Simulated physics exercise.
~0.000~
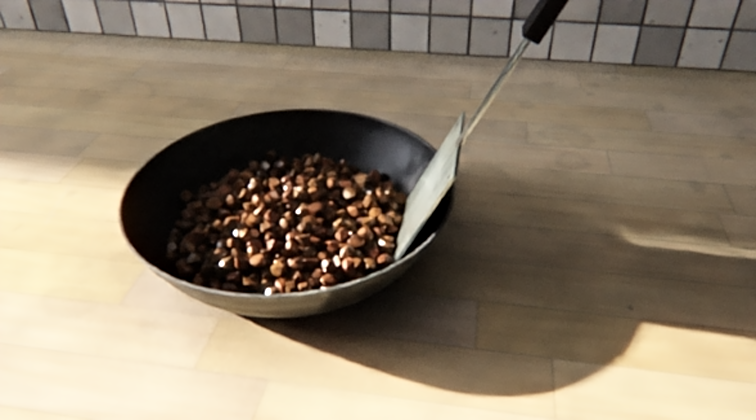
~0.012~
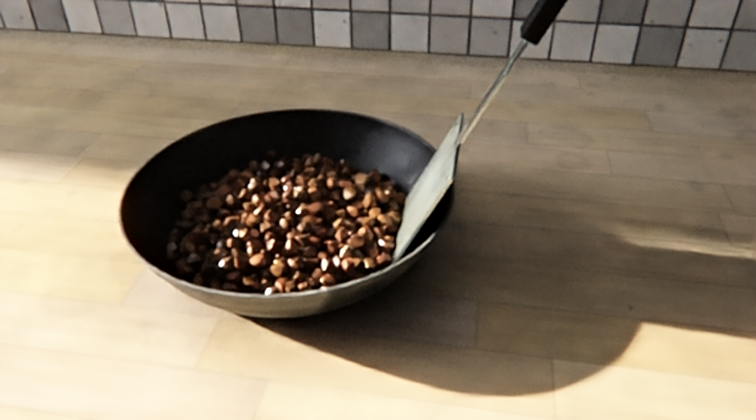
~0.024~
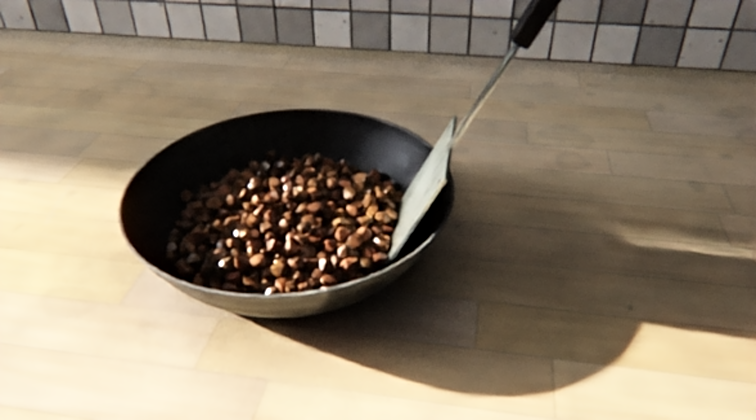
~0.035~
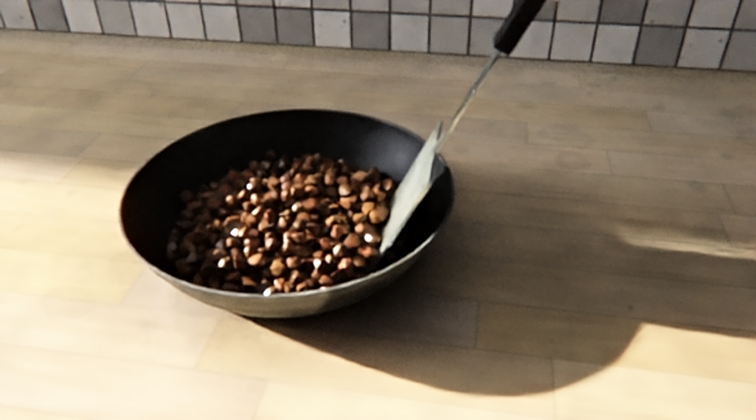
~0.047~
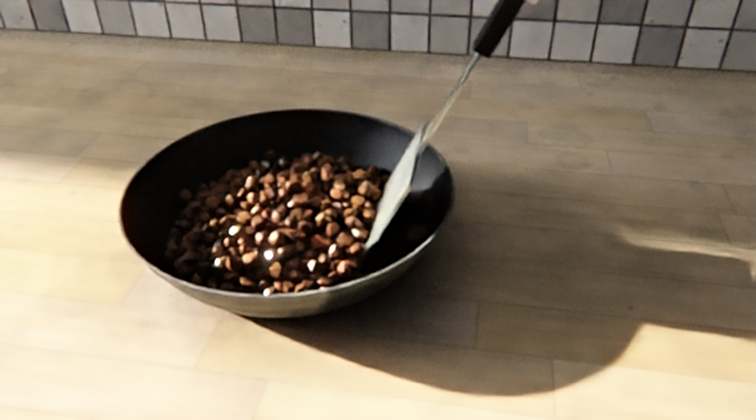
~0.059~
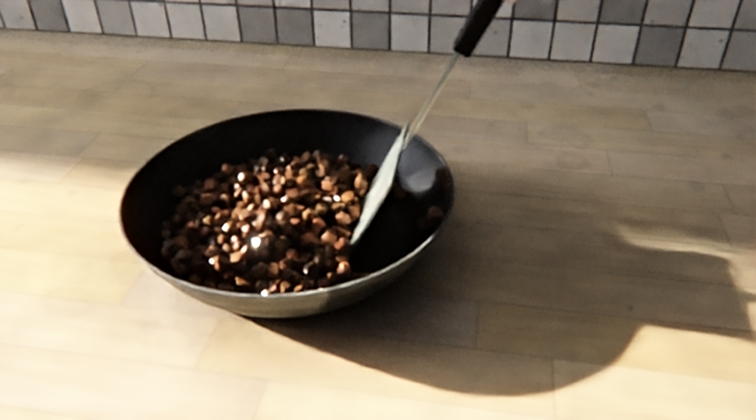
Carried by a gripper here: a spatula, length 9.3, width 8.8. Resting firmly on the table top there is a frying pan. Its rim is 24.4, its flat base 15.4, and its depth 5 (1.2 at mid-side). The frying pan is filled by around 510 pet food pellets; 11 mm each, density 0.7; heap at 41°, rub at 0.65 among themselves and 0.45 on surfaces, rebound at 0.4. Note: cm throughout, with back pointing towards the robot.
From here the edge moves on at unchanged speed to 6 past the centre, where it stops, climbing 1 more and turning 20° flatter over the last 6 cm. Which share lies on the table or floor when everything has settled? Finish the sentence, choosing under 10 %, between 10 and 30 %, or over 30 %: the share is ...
The share is between 10 and 30 %.
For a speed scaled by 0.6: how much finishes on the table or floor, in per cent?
That comes to some 5 per cent, roughly.
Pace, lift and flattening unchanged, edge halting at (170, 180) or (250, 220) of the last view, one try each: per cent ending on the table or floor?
Close to 50 and close to 5 per cent, respectively.
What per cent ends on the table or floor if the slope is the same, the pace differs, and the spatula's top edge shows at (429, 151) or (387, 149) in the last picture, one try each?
Near 5 per cent in the first try and near 10 per cent in the second.
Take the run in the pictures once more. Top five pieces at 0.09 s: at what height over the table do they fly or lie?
10 cm or so.
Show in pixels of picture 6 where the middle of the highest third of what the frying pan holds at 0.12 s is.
Near (211, 191).
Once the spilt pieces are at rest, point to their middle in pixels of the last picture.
In the last view, it's around (112, 216).
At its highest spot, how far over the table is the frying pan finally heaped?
Close to 7.0 centimetres high.
By 0.09 s, sloping 64°, highest piece 11 above the table; 506 in the frying pan, 4 on the blade or in flight.
By 0.12 s, sloping 57°, highest piece 15 above the table; 505 in the frying pan, 5 on the blade or in flight.
By 0.34 s, sloping 44°, highest piece 18 above the table; 437 in the frying pan, 65 on the table or floor, 8 on the blade or in flight.
By 1.39 s, sloping 44°, highest piece 6 above the table; 435 in the frying pan, 75 on the table or floor.
Final count, 435 in the frying pan, 75 on the table or floor. That is 15 % on the table or floor.
